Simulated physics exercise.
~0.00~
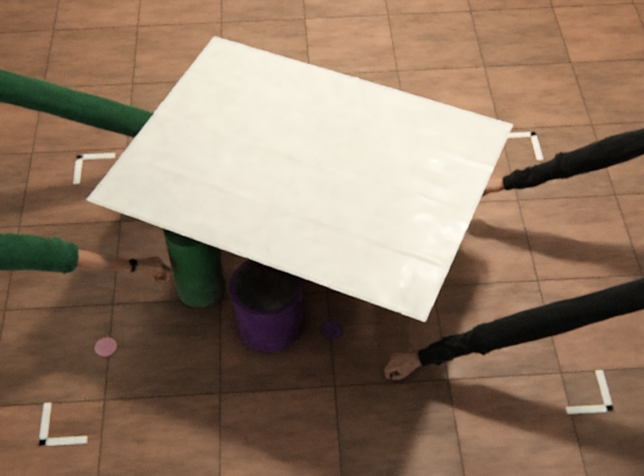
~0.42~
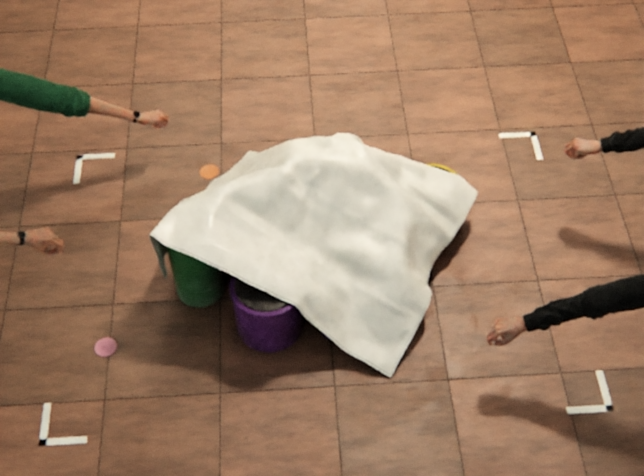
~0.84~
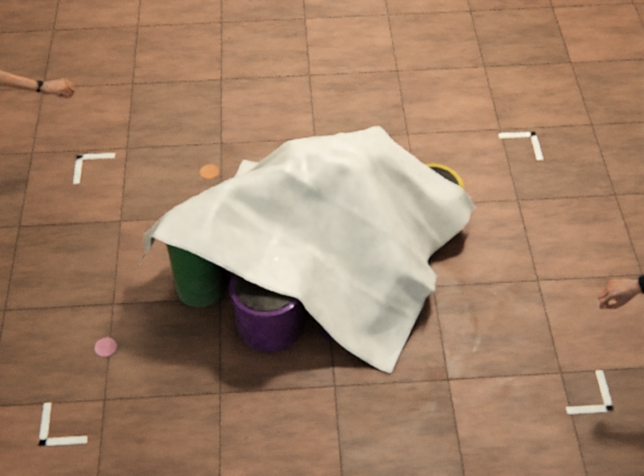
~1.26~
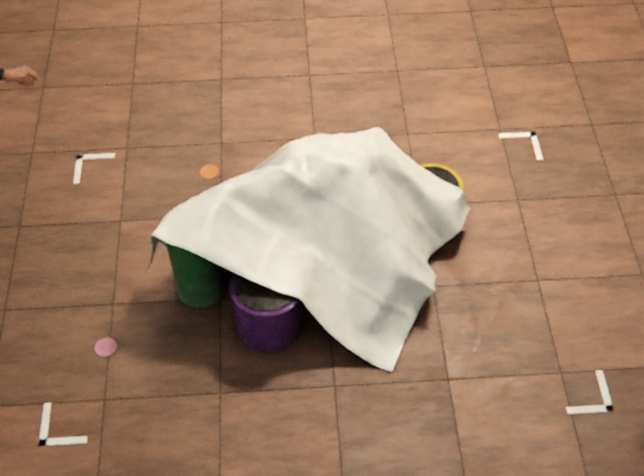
The footage shows green-sleeved arms on the left and black-sleeved arms on the right releasing a pale tarp over containers, including a green tub and purple pot, then withdrawing as it settles unevenly, hiding the purple coaster while the pink coaster and orange disc remain visible.
